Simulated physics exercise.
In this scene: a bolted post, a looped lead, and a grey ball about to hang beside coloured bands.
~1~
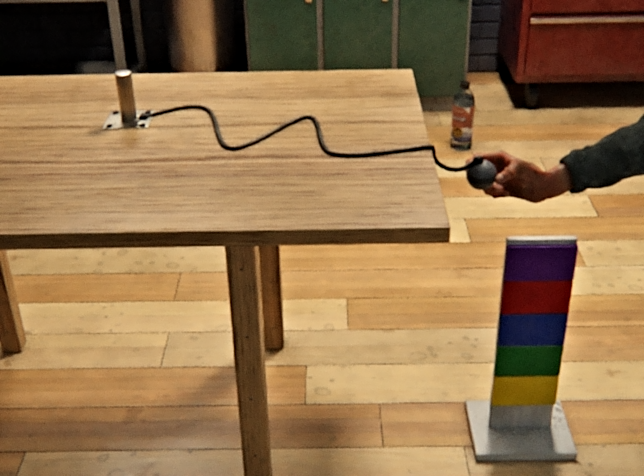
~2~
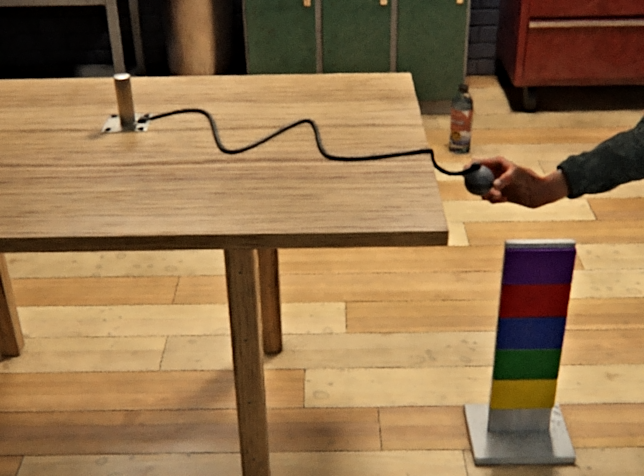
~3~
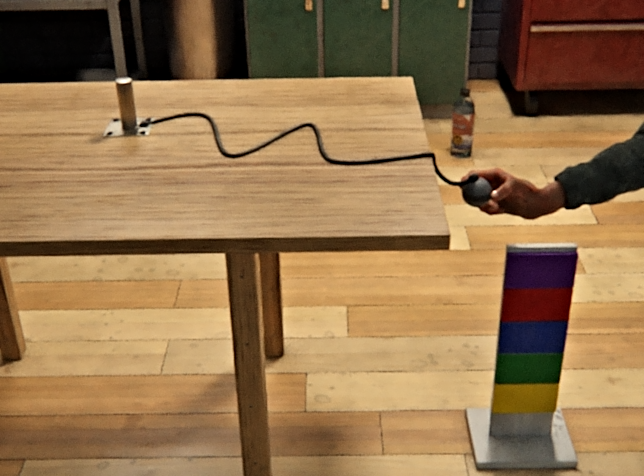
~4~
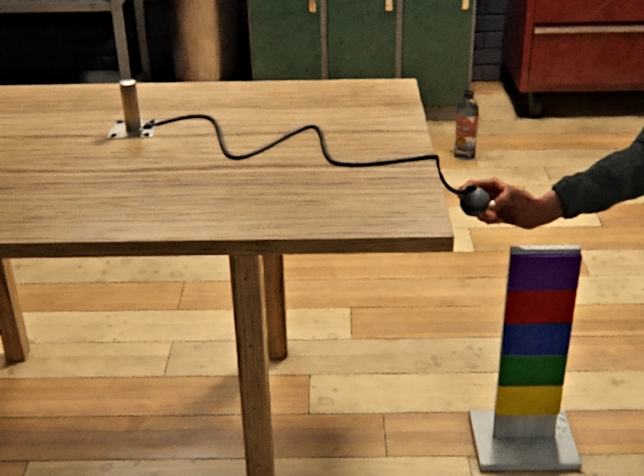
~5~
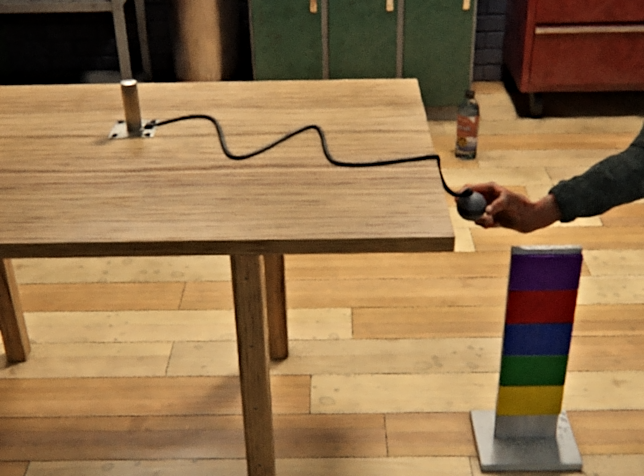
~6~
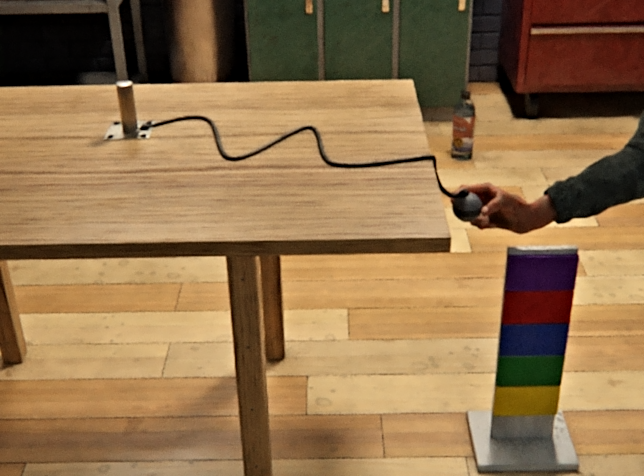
A hand holding a grey ball on a black cord lowers it slightly beside a wooden table, above a colour-banded stand.
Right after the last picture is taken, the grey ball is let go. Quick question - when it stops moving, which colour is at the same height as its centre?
I would say green.
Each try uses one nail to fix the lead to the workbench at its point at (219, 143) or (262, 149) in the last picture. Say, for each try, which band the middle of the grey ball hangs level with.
Try by try: Blue; red.
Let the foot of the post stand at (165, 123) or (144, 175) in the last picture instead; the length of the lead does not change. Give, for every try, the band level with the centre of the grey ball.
Try by try: Yellow; yellow.
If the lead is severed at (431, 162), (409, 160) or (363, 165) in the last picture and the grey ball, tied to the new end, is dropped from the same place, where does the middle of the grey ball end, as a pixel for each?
I'd put it around (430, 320) for the first cut, (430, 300) for the second and (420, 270) for the third.
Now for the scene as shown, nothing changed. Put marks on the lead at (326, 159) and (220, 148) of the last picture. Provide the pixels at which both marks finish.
At (426, 217), then (285, 140).
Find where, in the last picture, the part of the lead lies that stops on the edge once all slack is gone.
The piece you want is at about (315, 130).
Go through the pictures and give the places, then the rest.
In the first frame, grey ball (482, 175); purple (541, 264); red (537, 298); blue (533, 331); green (529, 362); yellow (525, 392).
In the second frame, grey ball (479, 181); lead through (183, 111) (217, 138) (274, 134) (318, 138) (383, 156).
In the third frame, grey ball (477, 192).
In the fourth frame, grey ball (475, 202); lead through (188, 117) (222, 144) (279, 140) (324, 144) (388, 162).
In the fifth frame, grey ball (471, 206).
In the sixth frame, grey ball (467, 207); lead through (185, 118) (219, 145) (276, 141) (321, 145) (385, 163).
Soon after, ball near (448, 335); level with blue.
Then, ball near (404, 359); level with green.
Further on, ball near (431, 369); level with green.
At rest, ball near (419, 367); level with green. Its centre hangs level with the green band.
